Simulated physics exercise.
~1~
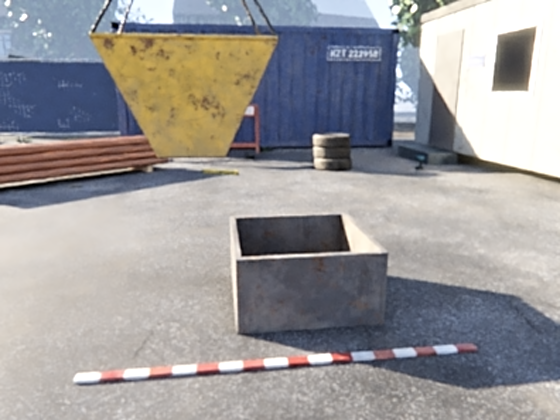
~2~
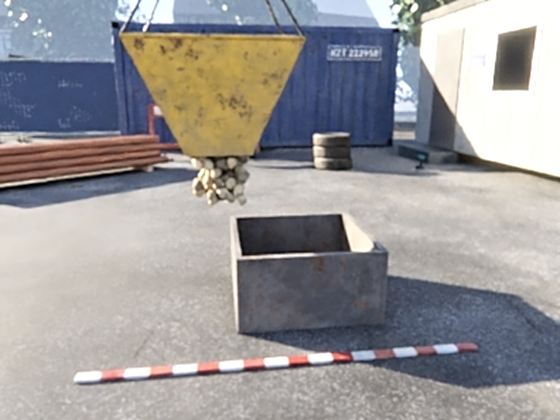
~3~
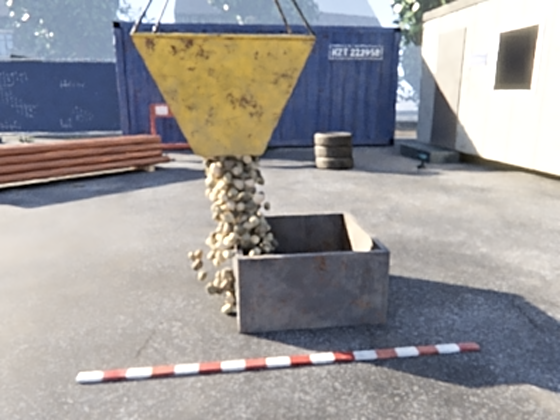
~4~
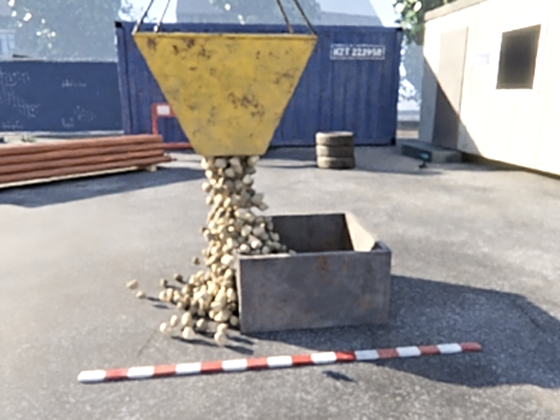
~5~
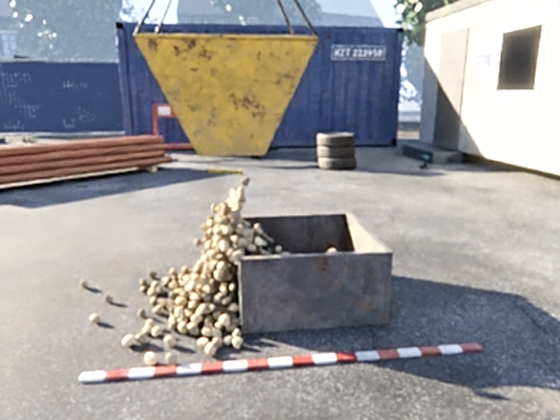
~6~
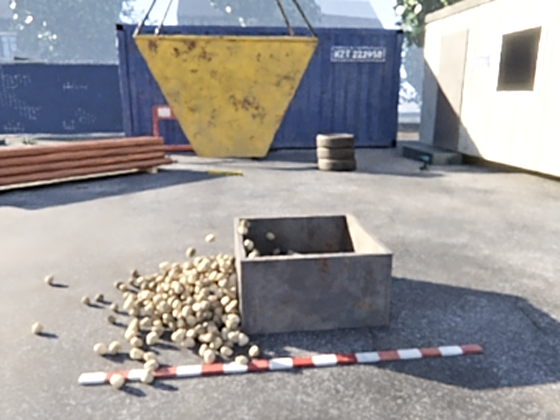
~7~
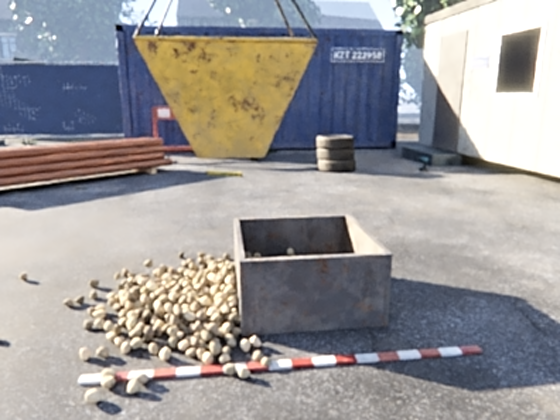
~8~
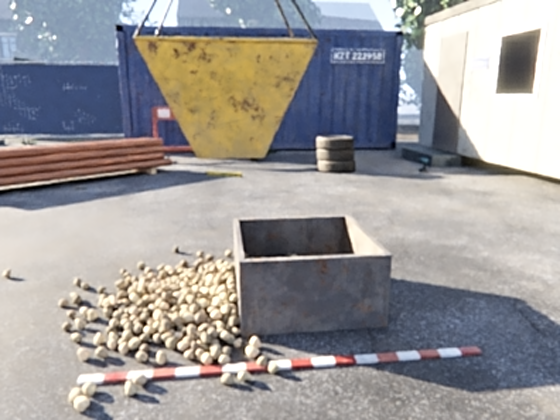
We see a yellow skip move right above a paved yard and release a stream of rounded stones near an open-topped bin. Some fall inside while many spill over the left side, spreading into a wide pile on the ground across part of the red and white striped pole.
